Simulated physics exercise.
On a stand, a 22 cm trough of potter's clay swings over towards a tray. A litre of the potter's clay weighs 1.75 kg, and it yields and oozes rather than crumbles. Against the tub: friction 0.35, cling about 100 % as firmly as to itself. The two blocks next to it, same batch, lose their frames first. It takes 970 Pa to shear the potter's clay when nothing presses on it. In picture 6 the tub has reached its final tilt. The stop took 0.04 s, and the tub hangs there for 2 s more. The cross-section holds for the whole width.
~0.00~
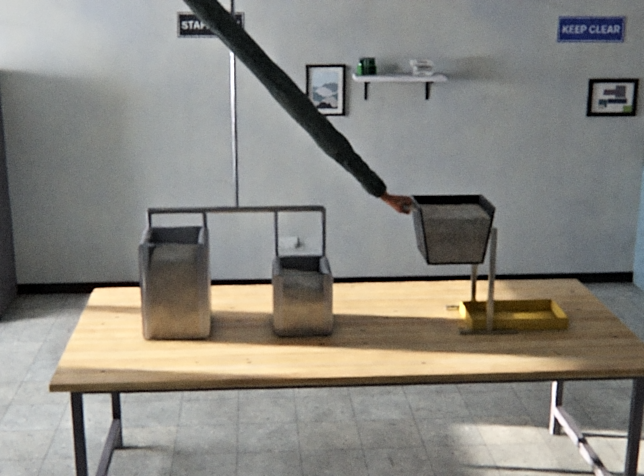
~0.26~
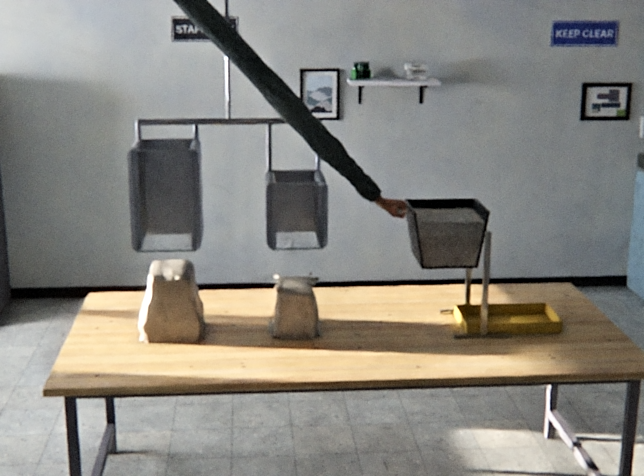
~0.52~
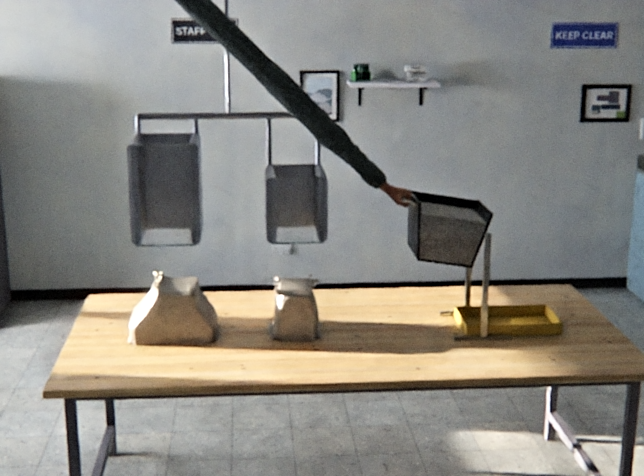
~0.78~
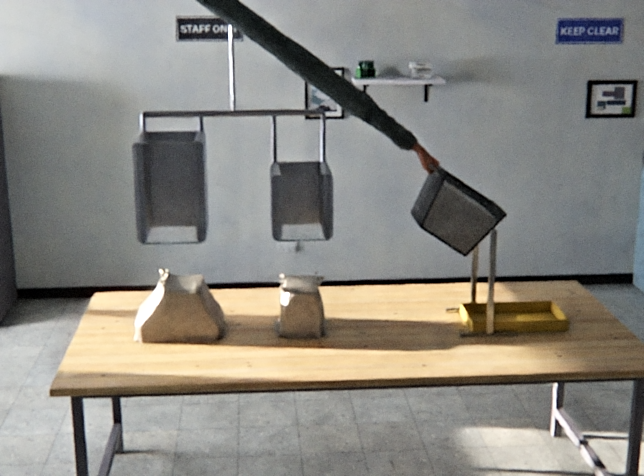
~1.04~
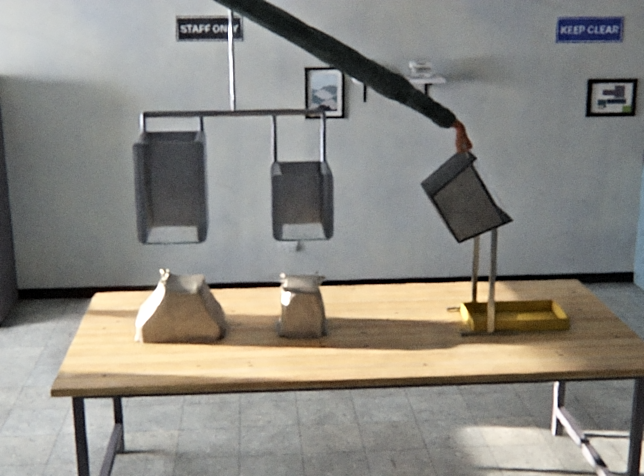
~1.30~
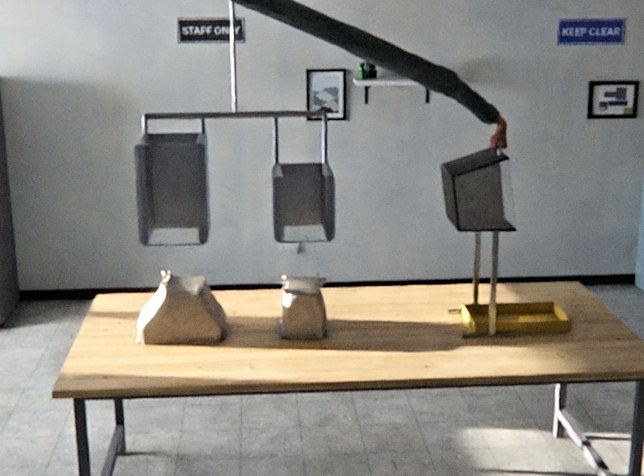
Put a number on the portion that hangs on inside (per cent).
The portion that hangs on inside is near 100 %.
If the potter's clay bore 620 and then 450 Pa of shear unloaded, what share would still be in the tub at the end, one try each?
In that order: 65 %, 50 %.
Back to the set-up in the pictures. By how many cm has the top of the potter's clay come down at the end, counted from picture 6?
Some 4 cm.
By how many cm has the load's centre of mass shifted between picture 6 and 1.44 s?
About 1 cm.
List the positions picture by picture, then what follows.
Handle-side rim at (422, 209), tilt 0 degrees; highest point of the potter's clay at (434, 219); test blocks 33 cm, 21 cm high (left to right), in the first frame.
Handle-side rim at (416, 213), tilt 0 degrees; highest point of the potter's clay at (428, 223); test blocks 29 cm, 21 cm high (left to right), in the second frame.
Handle-side rim at (421, 204), tilt 9 degrees; highest point of the potter's clay at (425, 215); test blocks 23 cm, 21 cm high (left to right), in the third frame.
Handle-side rim at (447, 175), tilt 34 degrees; highest point of the potter's clay at (445, 187); test blocks 23 cm, 21 cm high (left to right), in the fourth frame.
Handle-side rim at (477, 159), tilt 59 degrees; highest point of the potter's clay at (468, 169); test blocks 23 cm, 21 cm high (left to right), in the fifth frame.
Handle-side rim at (509, 159), tilt 81 degrees; highest point of the potter's clay at (501, 166); test blocks 23 cm, 21 cm high (left to right), in the sixth frame.
By 1.44 s, the tub is at 82 degrees and holds 100 %.
By 1.61 s, the tub is at 82 degrees and holds 100 %.
By 1.78 s, the tub is at 82 degrees and holds 100 %.
By 1.95 s, the tub is at 82 degrees and holds 100 %.
By 3.30 s, at the end, the tub is at 82 degrees and holds 100 %.
